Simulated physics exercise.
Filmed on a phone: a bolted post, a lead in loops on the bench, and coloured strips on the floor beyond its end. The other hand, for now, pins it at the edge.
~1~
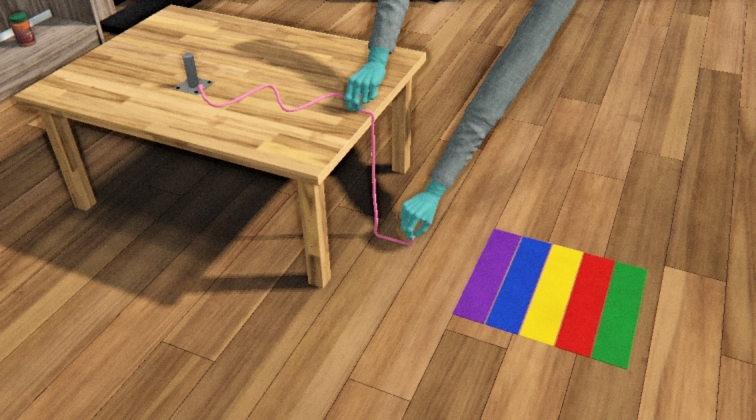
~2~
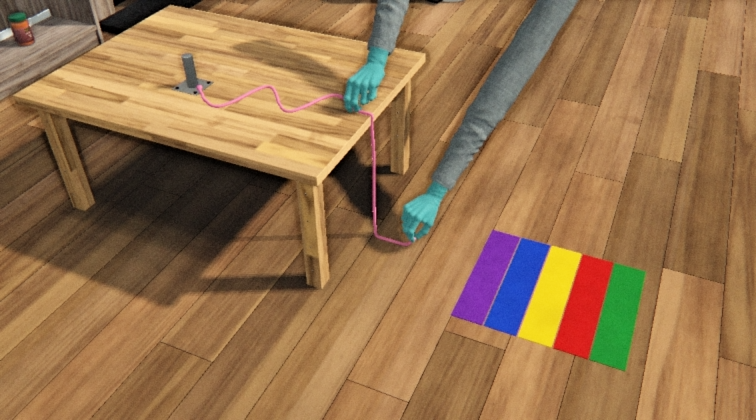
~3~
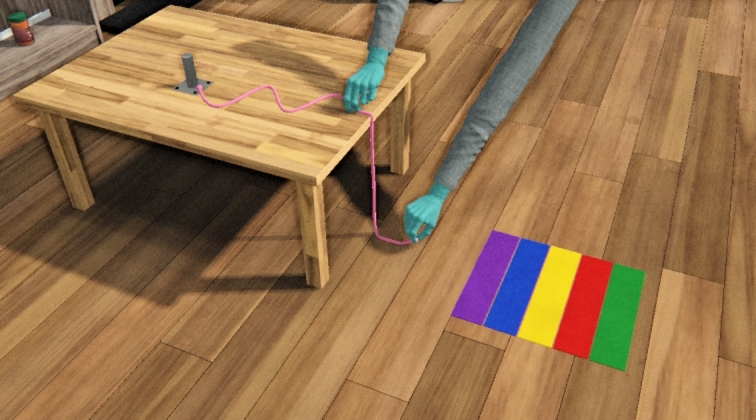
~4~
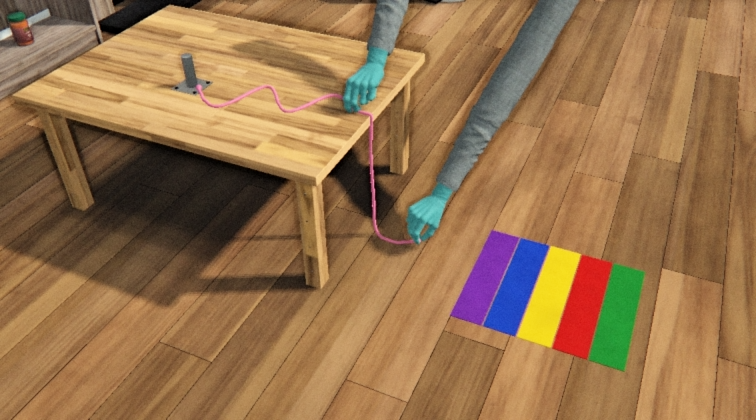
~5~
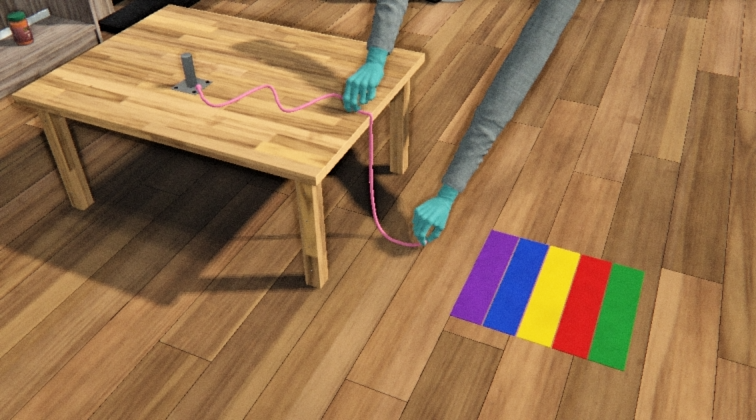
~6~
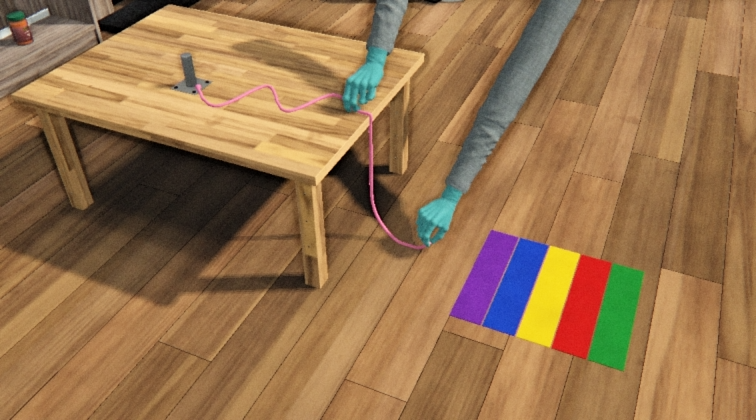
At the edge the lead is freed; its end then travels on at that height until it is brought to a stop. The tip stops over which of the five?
Over the green strip.
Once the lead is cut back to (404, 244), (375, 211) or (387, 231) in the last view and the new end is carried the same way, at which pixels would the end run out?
Case by case: Close to (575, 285), (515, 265) and (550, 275).
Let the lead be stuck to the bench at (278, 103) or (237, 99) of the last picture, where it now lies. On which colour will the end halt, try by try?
Yellow; red.
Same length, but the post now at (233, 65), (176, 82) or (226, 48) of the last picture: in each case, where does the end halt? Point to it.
Estimated pixels per try: (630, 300); (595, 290); (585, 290).
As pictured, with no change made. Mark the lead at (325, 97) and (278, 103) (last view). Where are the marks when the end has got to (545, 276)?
Roughly (376, 144) for one and roughly (334, 108) for the other.
Soon after, end near (545, 276); over yellow.
Then, end near (589, 289); over red.
At full stretch, end near (617, 297); over green. The green one.
